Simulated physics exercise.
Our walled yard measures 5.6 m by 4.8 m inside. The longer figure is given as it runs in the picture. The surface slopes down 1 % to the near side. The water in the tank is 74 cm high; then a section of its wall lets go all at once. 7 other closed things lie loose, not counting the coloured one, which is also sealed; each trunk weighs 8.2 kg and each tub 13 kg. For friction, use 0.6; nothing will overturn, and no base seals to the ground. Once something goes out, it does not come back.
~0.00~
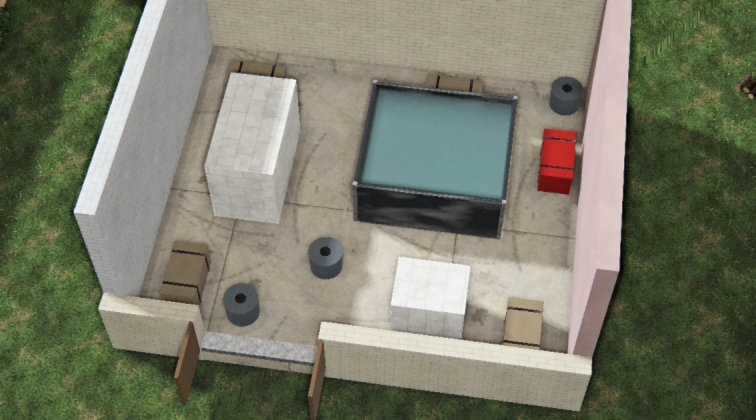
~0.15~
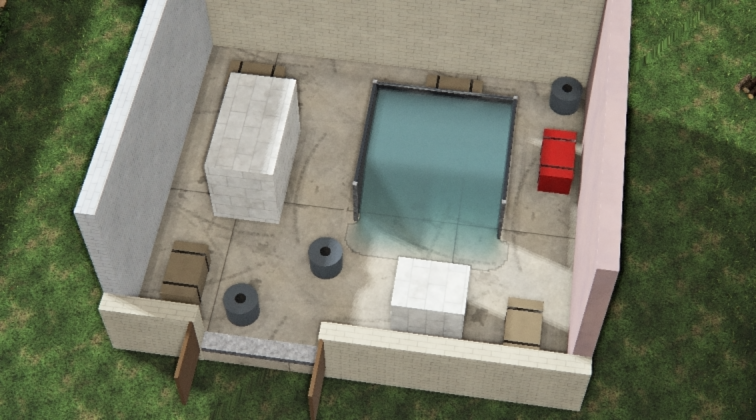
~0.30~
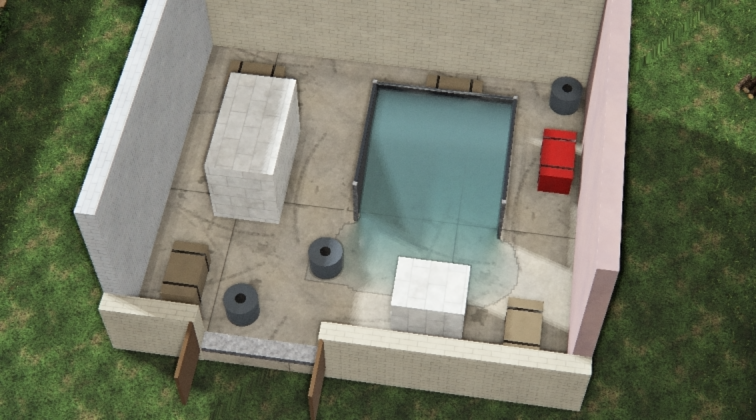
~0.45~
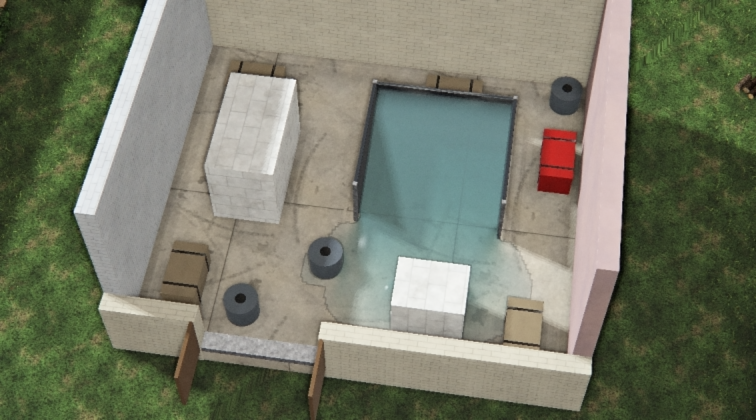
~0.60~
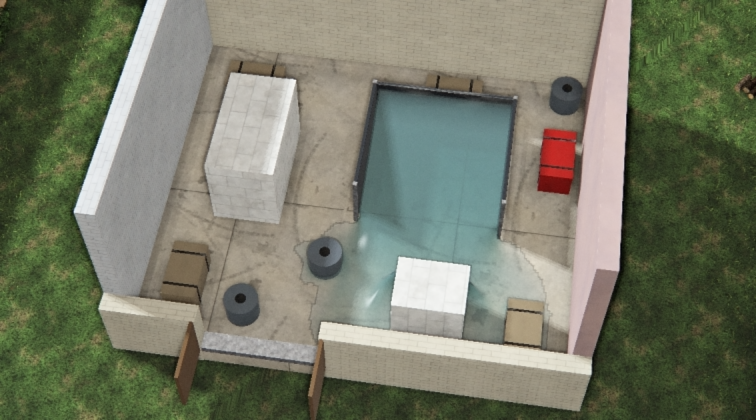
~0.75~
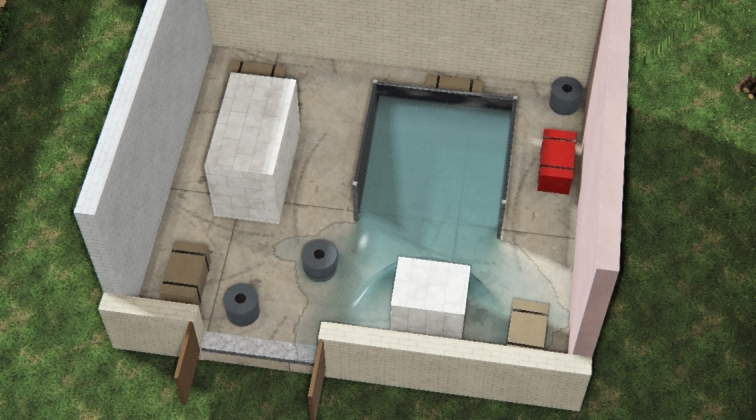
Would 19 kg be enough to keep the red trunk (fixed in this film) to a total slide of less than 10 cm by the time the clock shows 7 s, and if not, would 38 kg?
No, and 38 kg fails as well.
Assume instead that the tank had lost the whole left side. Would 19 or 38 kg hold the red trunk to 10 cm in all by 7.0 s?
Then I'd expect only the heavy mass to do.
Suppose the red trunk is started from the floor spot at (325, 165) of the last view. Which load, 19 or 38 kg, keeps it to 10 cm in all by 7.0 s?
The lighter one suffices.
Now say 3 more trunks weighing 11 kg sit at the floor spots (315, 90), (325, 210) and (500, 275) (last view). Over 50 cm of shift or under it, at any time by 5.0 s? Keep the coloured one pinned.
First one stayed within, second stayed within, third went beyond.
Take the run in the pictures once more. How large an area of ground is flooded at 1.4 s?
Roughly 11.0 m2.
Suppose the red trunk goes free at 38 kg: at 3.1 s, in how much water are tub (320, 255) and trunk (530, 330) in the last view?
9 and 17 cm.
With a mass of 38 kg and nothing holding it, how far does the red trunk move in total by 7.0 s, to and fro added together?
It covers some 100 cm altogether.
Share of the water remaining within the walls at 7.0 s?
I'd say some 72 percent hasn't gone yet.
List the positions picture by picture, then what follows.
The red trunk at (558, 153) rests on the ground; water covers 3.2 m2; 0 of 8 have shifted, in the first frame.
The red trunk at (558, 153) rests on the ground; 4.2 m2 under water; 0 of 8 have shifted, in the second frame.
The red trunk at (558, 153) rests on the ground; water covers 5.6 m2; 0 of 8 have shifted, in the third frame.
The red trunk at (558, 153), on the bottom; 6.7 m2 under water; 0 of 8 have shifted, in the fourth frame.
The red trunk at (558, 153) rests on the ground; water covers 7.7 m2; 0 of 8 have shifted, in the fifth frame.
The red trunk at (558, 153), on the bottom; 8.6 m2 under water; 2 of 8 have shifted, in the sixth frame.
After 1.4 s the red trunk would be 0 cm from its start with 19 kg and 0 cm from its start with 38 kg; 0 cm of water round it then.
After 3.1 s the red trunk would be 27 cm from its start with 19 kg and 15 cm from its start with 38 kg; 7 cm of water round it then.
After 4.9 s the red trunk would be 87 cm from its start with 19 kg and 74 cm from its start with 38 kg; 12 cm of water round it then.
After 7.0 s the red trunk would be 180 cm from its start with 19 kg and 73 cm from its start with 38 kg; 6 cm of water round it then.
